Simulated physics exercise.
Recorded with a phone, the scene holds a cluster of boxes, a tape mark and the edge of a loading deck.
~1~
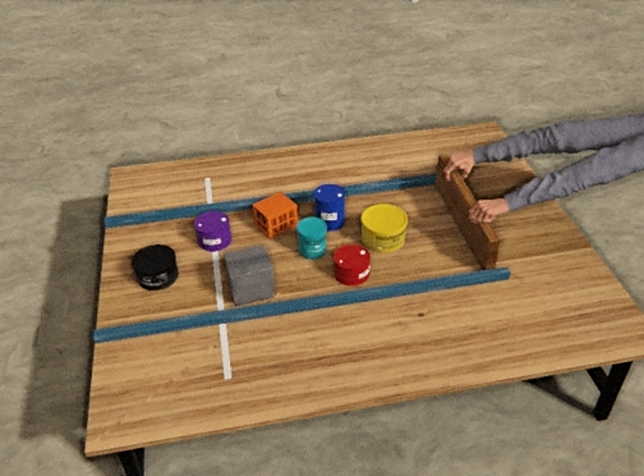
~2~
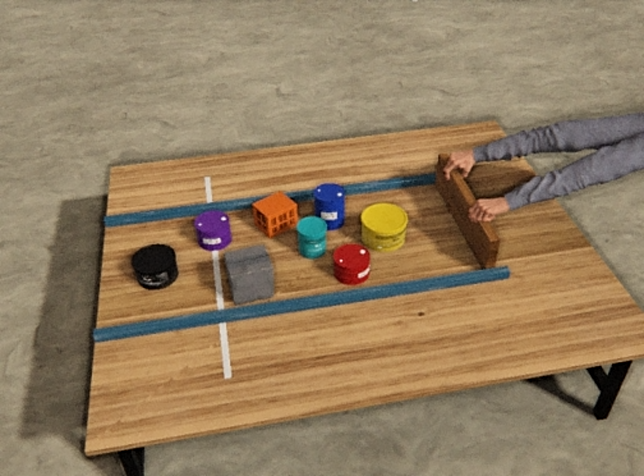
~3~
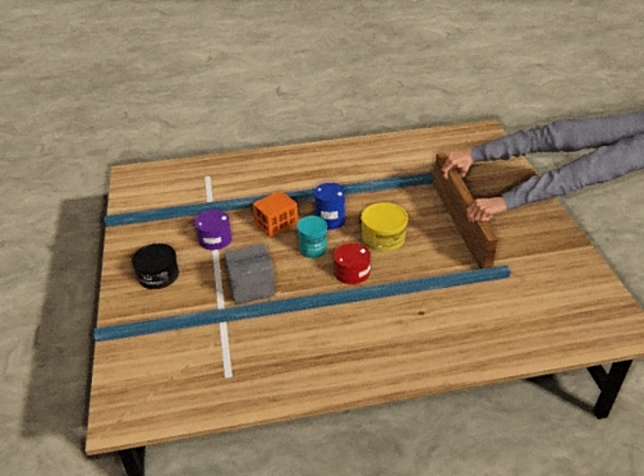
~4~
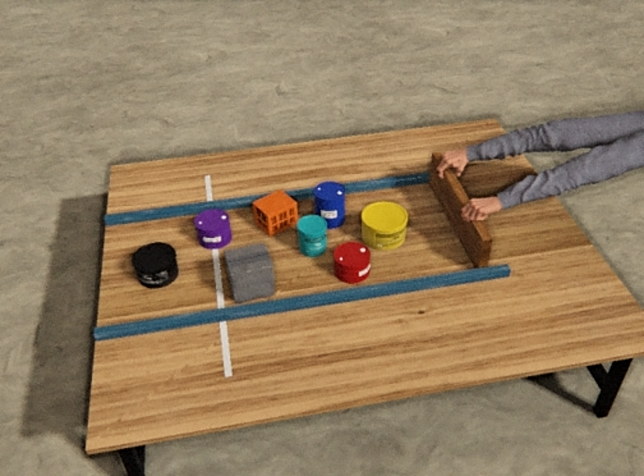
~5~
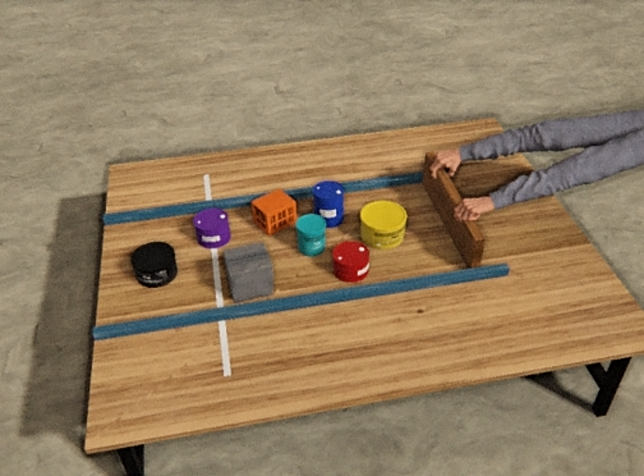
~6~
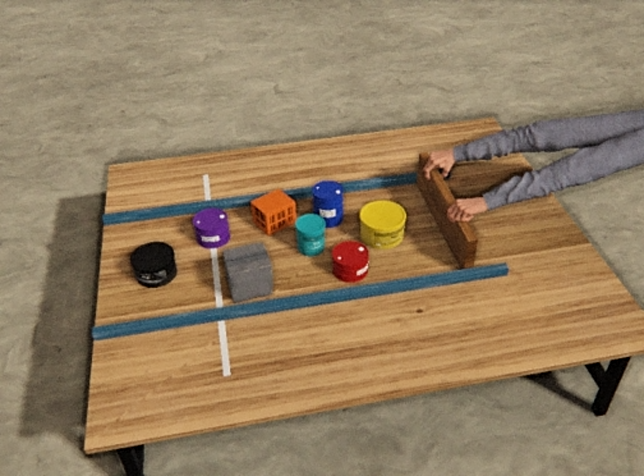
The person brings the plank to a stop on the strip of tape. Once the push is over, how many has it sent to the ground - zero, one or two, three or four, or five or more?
I expect not even one to end up below.
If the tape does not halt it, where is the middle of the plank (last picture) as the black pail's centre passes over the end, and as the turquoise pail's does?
First one: Around (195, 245). Other one: Around (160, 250).
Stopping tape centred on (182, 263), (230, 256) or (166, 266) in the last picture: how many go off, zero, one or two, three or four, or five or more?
In order: Either one or two, then no fall at all, then 1 or 2.
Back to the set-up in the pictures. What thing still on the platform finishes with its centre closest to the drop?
The black pail, that one.
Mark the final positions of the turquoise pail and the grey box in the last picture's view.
Going in order, first (153, 264) and next (157, 289).
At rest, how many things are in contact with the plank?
At rest, 3 are in contact.
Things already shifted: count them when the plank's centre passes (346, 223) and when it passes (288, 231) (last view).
Well, it's 4 at the first one and 7 at the second.
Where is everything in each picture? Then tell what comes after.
Black pail (156, 268); purple canister (214, 231); grey box (250, 275); plank (465, 210); tape (216, 261), in the first frame.
Purple canister (213, 231); blue canister (330, 207), in the second frame.
Grey box (250, 274); plank (462, 209), in the third frame.
Black pail (156, 265); turquoise pail (312, 237), in the fourth frame.
Purple canister (213, 228); orange crate (274, 212), in the fifth frame.
Black pail (154, 265); purple canister (212, 228); grey box (249, 272); plank (444, 209); tape (214, 258), in the sixth frame.
Soon after, none off yet; black pail at rest near (154, 265); purple canister at rest near (212, 228); grey box at rest near (249, 272).
After that, none off yet; black pail at rest near (154, 265); purple canister displaced about its own width near (171, 235); grey box displaced about its own width near (205, 280).
In the end, the number that fall off is zero.
